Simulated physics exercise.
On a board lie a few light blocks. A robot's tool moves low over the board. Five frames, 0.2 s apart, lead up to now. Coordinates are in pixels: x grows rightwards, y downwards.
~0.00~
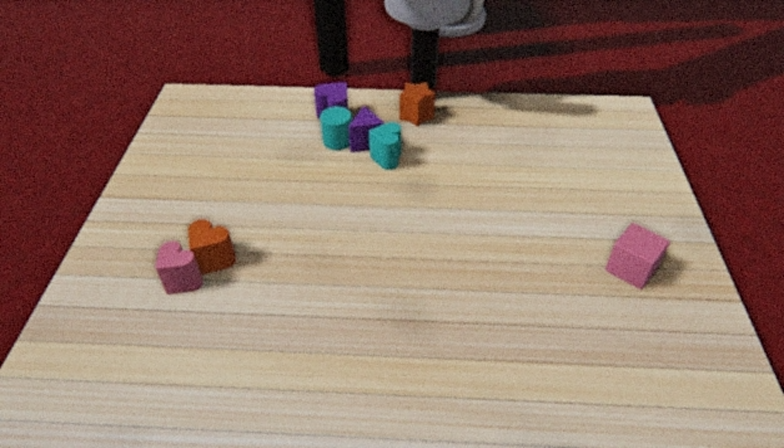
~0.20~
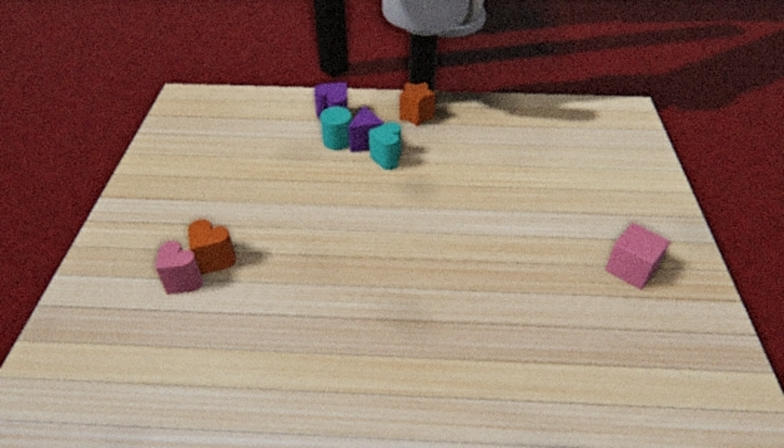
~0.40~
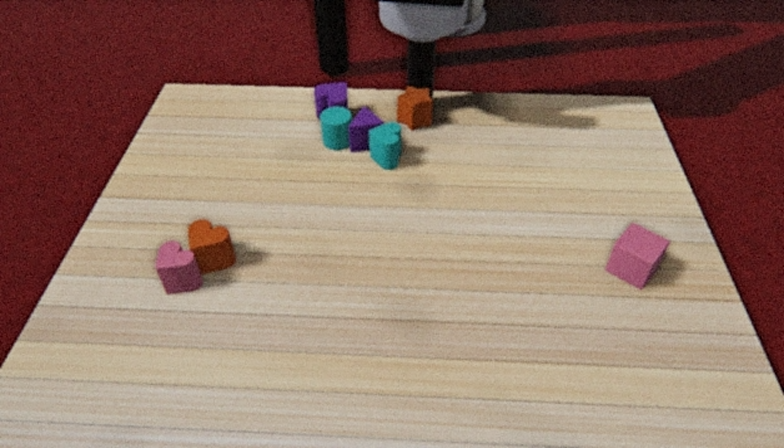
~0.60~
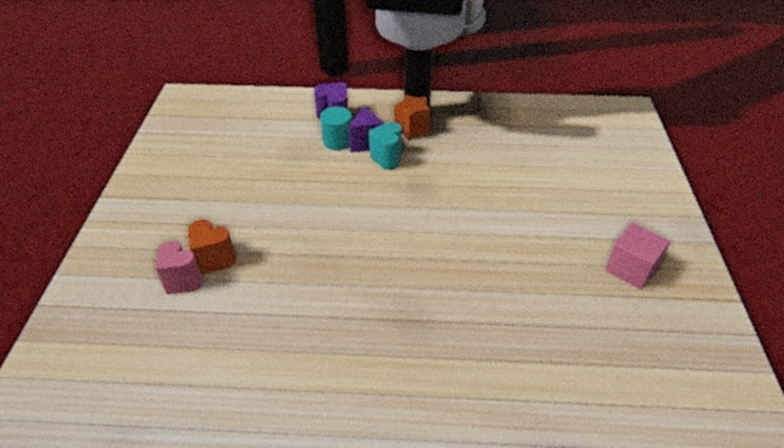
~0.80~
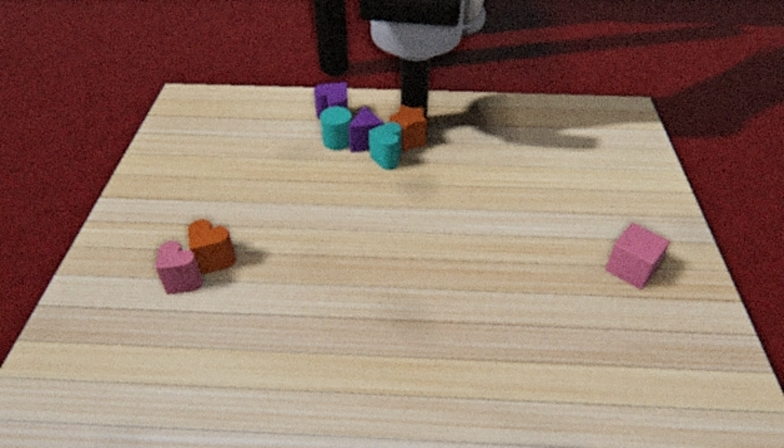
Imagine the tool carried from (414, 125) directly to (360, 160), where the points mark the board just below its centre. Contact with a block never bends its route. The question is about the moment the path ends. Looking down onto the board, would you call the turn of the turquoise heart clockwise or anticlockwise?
Clockwise, looking down.
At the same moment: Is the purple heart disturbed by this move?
It sits in its place.
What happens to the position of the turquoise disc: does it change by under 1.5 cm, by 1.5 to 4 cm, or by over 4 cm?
It travels less than 1.5 cm.
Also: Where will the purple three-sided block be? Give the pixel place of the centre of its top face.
Around (332, 131).
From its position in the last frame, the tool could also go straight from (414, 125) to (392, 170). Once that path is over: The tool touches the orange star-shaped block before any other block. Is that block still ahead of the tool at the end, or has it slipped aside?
The tool still pushes it.
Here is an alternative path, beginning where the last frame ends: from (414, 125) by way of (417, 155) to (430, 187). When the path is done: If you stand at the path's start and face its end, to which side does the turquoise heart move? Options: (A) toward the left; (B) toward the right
I choose B.
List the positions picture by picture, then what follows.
Tool's lower end (423, 85); purple heart (333, 91); turquoise disc (336, 115); purple three-sided block (366, 118); turquoise heart (387, 132); orange star-shaped block (417, 90), in the first frame.
Tool (422, 90); blocks still, in the second frame.
Tool (420, 97); orange star-shaped block (416, 95), in the third frame.
Tool (417, 105); orange star-shaped block (413, 104), in the fourth frame.
Tool (414, 115); purple heart (333, 91); turquoise disc (336, 115); purple three-sided block (366, 118); turquoise heart (387, 132); orange star-shaped block (409, 115), in the fifth frame.
On the path given first. Halfway along, tool (387, 133); purple three-sided block (362, 120), turned 15° clockwise; turquoise heart (374, 150), turned 20° clockwise; orange star-shaped block (396, 132), turned 30° anticlockwise.
At the end, tool (360, 150); purple heart still; turquoise disc (328, 115); purple three-sided block (332, 131), turned 60° clockwise; turquoise heart (375, 158), turned 50° clockwise; orange star-shaped block (392, 138), turned 70° anticlockwise.
